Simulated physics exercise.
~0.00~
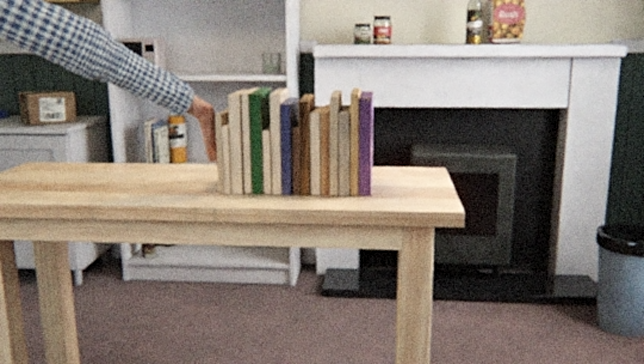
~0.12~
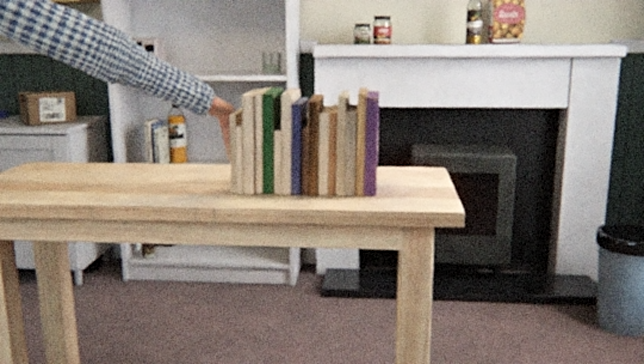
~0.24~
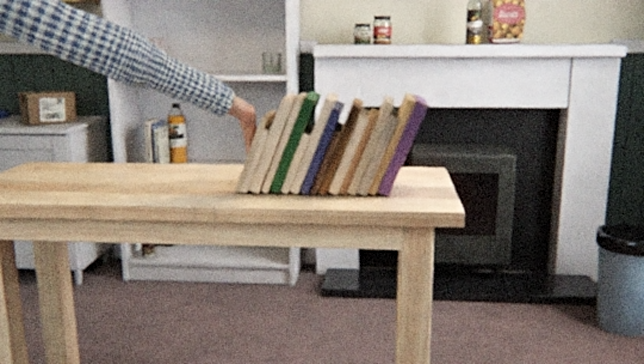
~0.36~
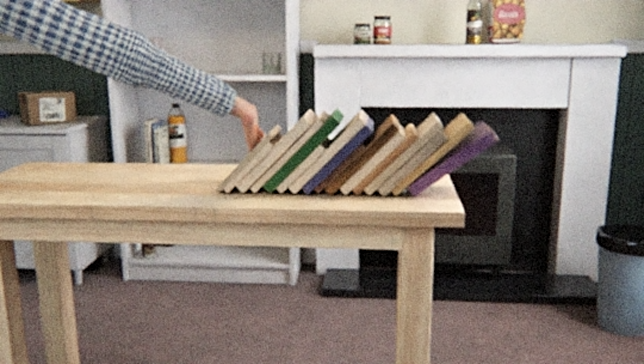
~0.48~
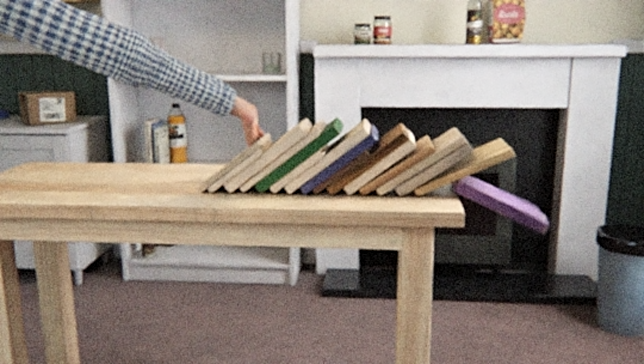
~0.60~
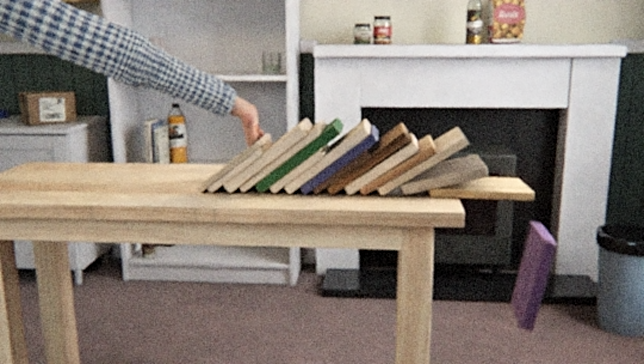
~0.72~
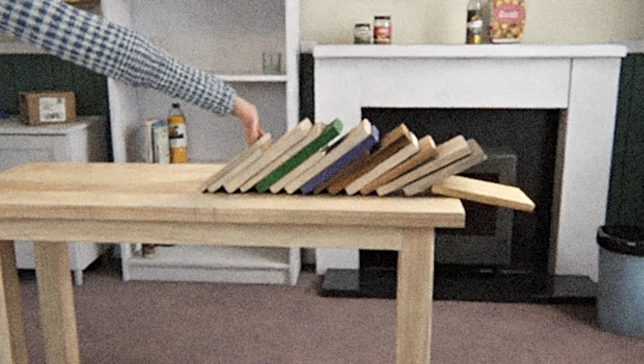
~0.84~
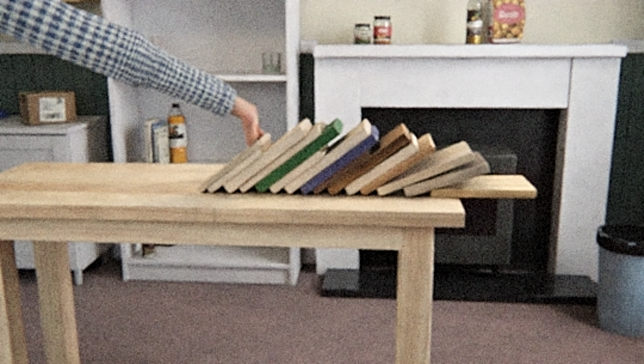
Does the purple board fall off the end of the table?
Yes, the purple board tips over the right end of the table and drops out of view.
